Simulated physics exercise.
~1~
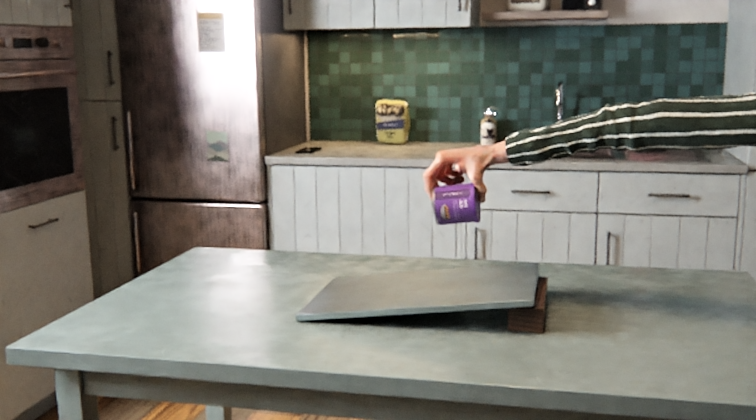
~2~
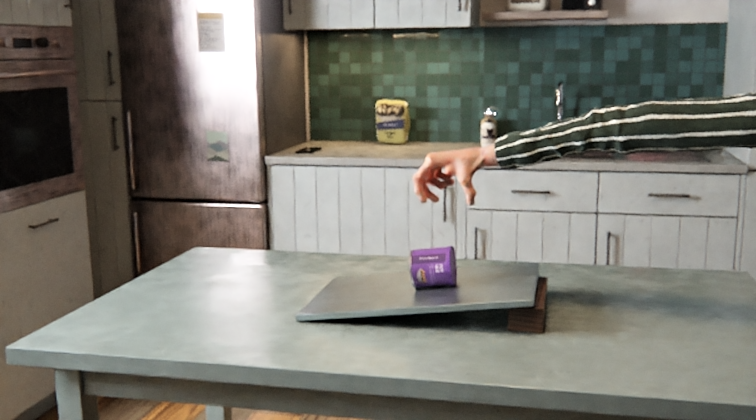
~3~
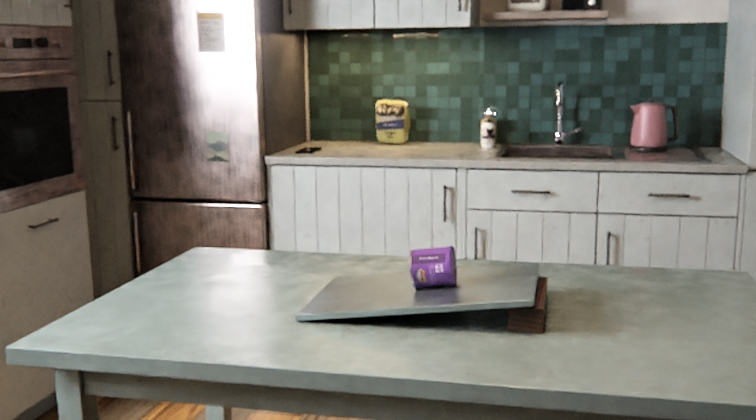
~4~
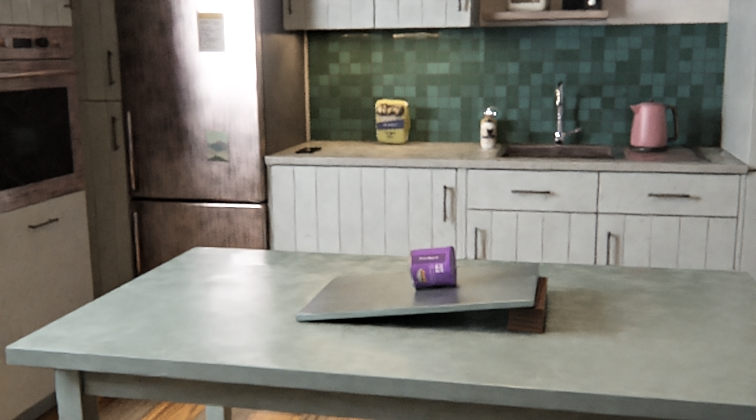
In a kitchen seen from across a grey-green table, white cabinets and green tiles line the back, with a metallic fridge to the left. On the table, a flat grey board slopes gently down to the left, its right end propped on a dark brown block. A hand in a dark striped sleeve reaches in from the right, holding a purple tin above the board. It sets the tin down on the slope, lets go and draws back out of view, leaving a pink kettle visible on the counter. The tin stays where it was placed, resting still on the tilted board.
